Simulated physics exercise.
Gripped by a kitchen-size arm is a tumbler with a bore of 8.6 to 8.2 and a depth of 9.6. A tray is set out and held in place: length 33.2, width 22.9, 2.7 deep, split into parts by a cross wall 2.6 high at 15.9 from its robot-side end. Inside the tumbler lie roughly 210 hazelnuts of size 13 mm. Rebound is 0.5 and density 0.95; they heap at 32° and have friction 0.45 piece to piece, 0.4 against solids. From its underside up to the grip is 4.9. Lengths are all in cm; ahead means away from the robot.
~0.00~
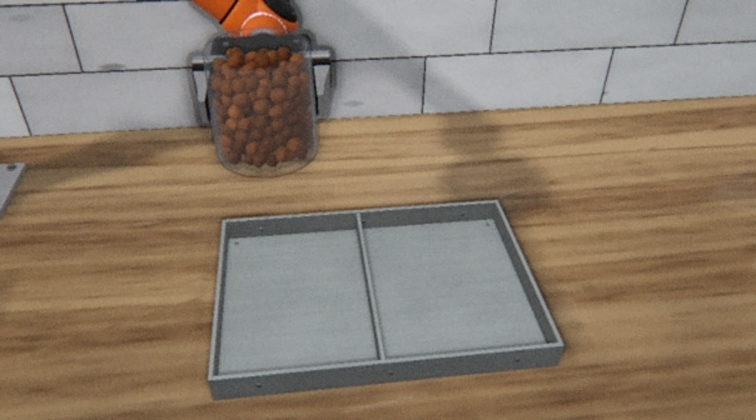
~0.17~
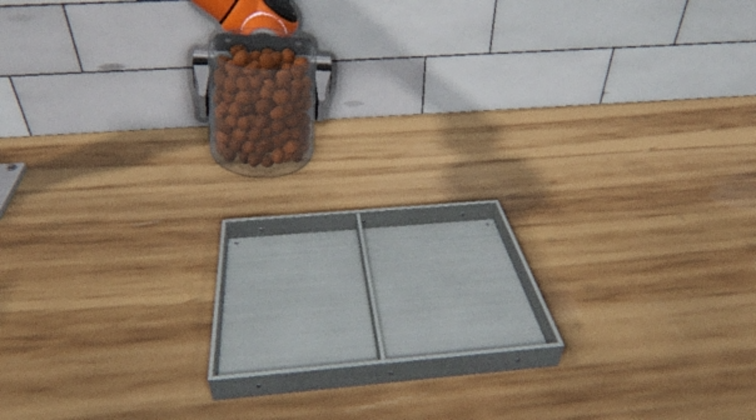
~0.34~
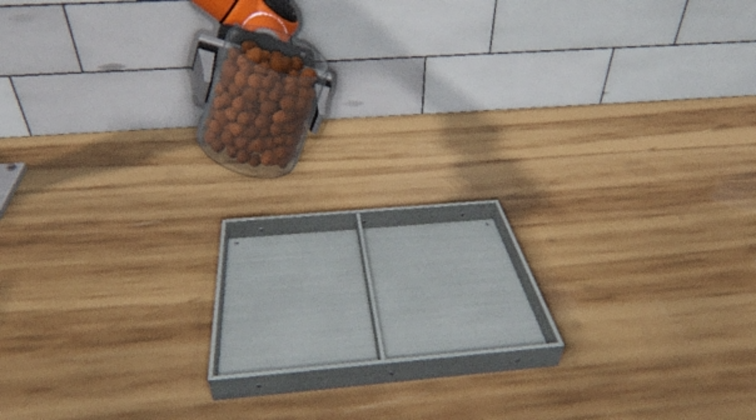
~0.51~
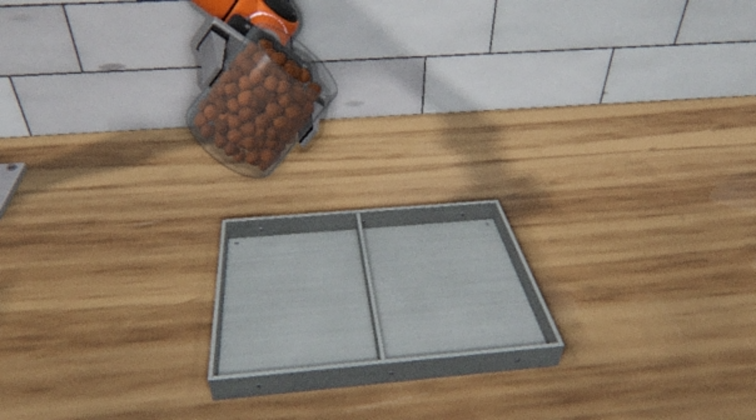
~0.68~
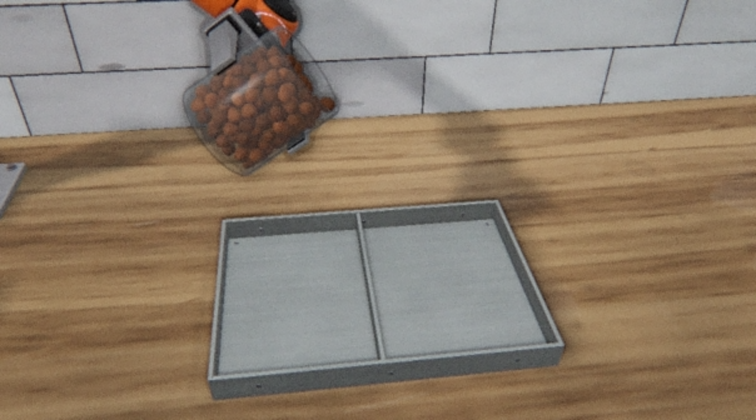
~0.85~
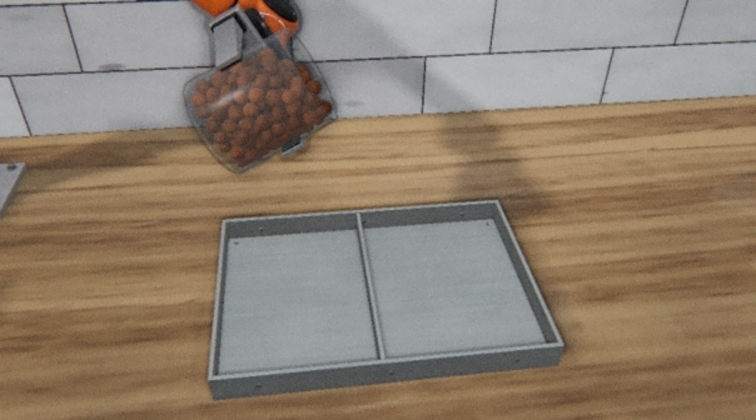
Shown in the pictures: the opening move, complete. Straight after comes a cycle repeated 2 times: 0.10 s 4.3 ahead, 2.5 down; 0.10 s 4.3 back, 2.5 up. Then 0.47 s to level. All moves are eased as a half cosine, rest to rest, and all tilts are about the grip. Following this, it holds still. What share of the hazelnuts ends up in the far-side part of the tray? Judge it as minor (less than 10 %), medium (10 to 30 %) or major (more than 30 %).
Medium, 10 to 30 %.
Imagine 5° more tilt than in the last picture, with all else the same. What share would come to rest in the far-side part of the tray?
Expected: Around 25 %.
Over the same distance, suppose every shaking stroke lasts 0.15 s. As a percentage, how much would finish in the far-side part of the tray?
Then roughly 5 percent.
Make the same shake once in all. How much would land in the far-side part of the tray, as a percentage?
10 %.
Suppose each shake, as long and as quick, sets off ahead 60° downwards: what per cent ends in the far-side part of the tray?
Roughly 10 percent of it.
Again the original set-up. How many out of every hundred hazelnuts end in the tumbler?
Roughly 75 percent.
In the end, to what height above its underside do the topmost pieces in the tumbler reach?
I'd say near 8.5 cm from the bottom.
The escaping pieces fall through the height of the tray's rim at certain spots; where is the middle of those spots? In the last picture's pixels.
They come down centred close to (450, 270).
By 1.20 s, tilted 62° forward, highest piece 26 above the table; 185 in the tumbler, 16 in the far-side part, 1 on the table or floor, 6 in flight or on a rim.
By 1.55 s, tilted 19° forward, highest piece 28 above the table; 157 in the tumbler, 41 in the far-side part, 4 in the robot-side part, 3 on the table or floor, 3 in flight or on a rim.
By 1.92 s, level, highest piece 29 above the table; 157 in the tumbler, 41 in the far-side part, 6 on the table or floor, 4 in the robot-side part.
By 2.97 s, level, highest piece 29 above the table; 157 in the tumbler, 41 in the far-side part, 6 on the table or floor, 4 in the robot-side part.
Final count, 157 in the tumbler, 41 in the far-side part, 6 on the table or floor, 4 in the robot-side part. That is 20 % in the far-side part of the tray.
